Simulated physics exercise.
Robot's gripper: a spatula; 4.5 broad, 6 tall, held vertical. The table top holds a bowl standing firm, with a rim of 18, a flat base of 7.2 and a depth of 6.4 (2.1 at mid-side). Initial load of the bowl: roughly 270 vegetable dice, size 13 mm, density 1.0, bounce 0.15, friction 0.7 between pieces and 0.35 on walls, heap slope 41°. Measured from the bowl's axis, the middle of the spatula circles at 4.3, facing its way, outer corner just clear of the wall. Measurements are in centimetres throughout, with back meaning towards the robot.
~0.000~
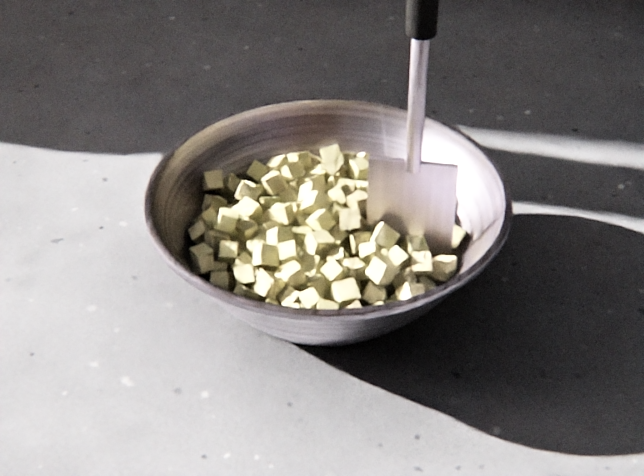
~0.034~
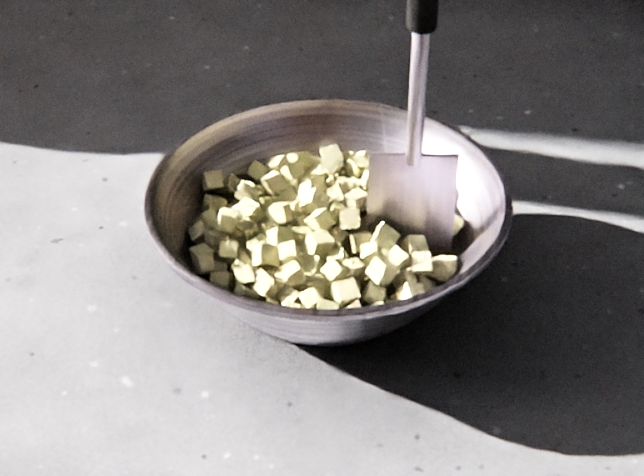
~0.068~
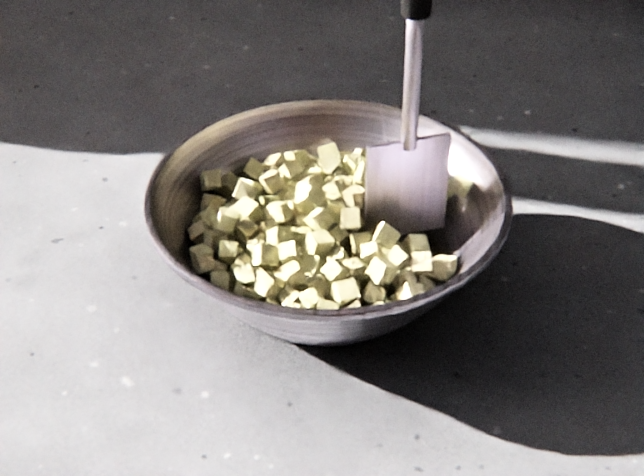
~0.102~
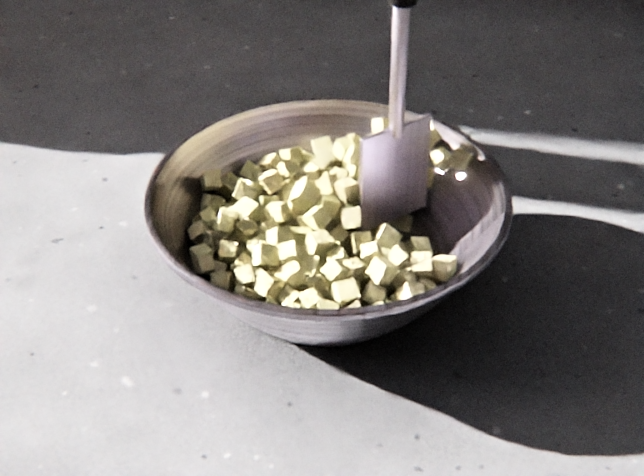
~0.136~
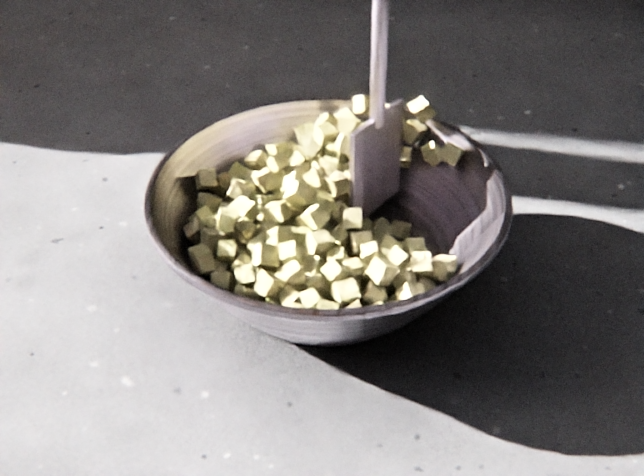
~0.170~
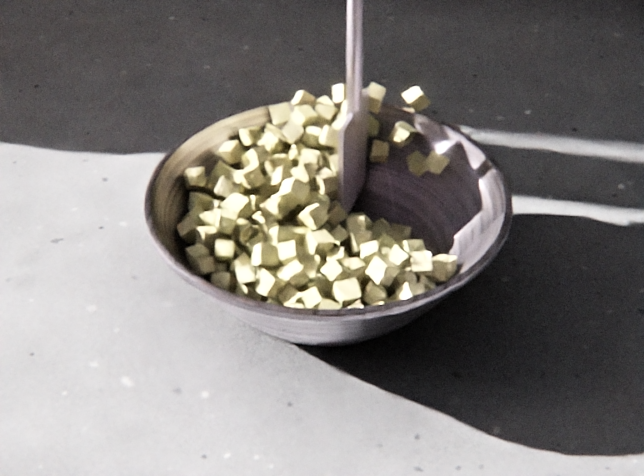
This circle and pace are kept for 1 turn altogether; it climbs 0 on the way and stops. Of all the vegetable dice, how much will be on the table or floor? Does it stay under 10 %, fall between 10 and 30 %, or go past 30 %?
It falls between 10 and 30 %.
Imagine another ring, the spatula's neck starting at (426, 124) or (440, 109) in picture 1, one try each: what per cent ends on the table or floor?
Near 25 per cent and near 20 per cent, in that order.
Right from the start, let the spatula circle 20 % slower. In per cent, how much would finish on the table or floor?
Then roughly 25 per cent.
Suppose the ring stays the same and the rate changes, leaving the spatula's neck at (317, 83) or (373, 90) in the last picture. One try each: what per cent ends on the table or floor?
Roughly 35 per cent on the first try and 20 per cent on the second.
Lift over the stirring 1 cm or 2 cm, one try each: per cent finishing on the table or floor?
25 % and 20 %.
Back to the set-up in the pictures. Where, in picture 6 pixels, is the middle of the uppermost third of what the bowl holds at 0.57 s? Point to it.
The centre lies near (421, 236) in the last picture.
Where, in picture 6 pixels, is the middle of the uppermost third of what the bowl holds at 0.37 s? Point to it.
I'd put its middle near (241, 237).
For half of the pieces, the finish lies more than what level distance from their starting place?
Something like 9 centimetres, give or take.
After 0.37 s, 188° round, highest piece 10 above the table; 256 in the bowl, 7 on the table or floor, 8 in flight or on the tool.
After 0.57 s, 296° round, highest piece 9 above the table; 232 in the bowl, 29 on the table or floor, 10 in flight or on the tool.
After 0.87 s, 0° round, highest piece 8 above the table; 212 in the bowl, 58 on the table or floor, 1 in flight or on the tool.
After 1.57 s, 0° round, highest piece 8 above the table; 212 in the bowl, 59 on the table or floor.
In the end, 212 in the bowl, 59 on the table or floor. That is 22 % on the table or floor.
